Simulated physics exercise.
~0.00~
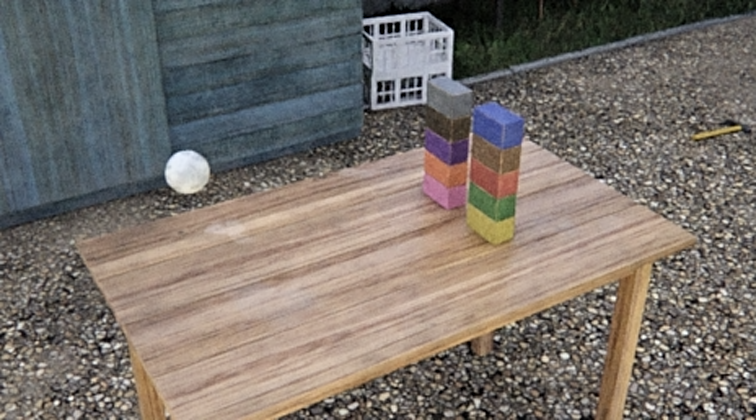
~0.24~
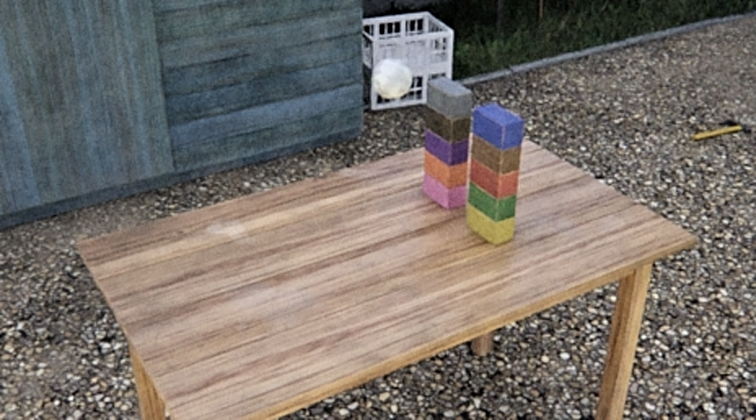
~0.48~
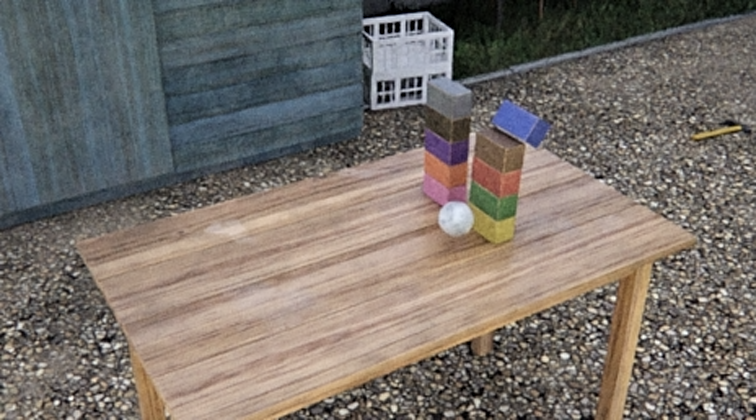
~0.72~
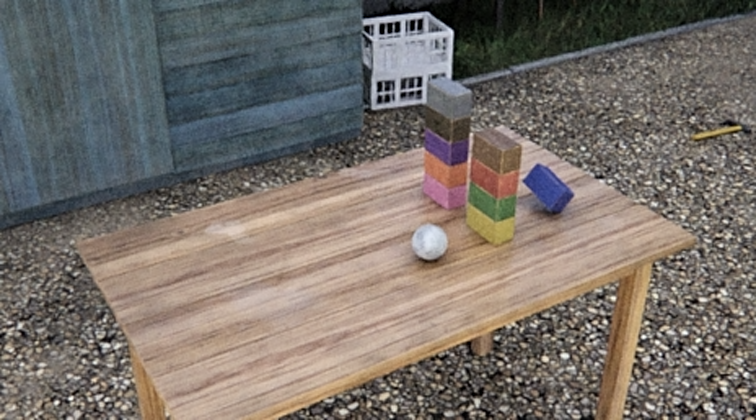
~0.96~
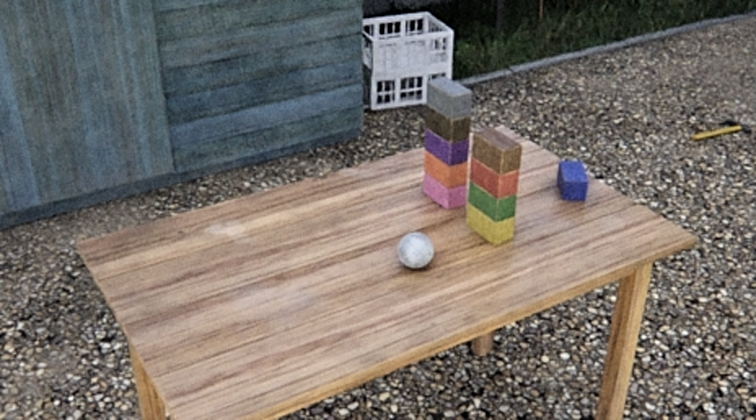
Wooden table with two block stacks, a white ball flying in, the top blue block toppling onto the tabletop, the rest standing.
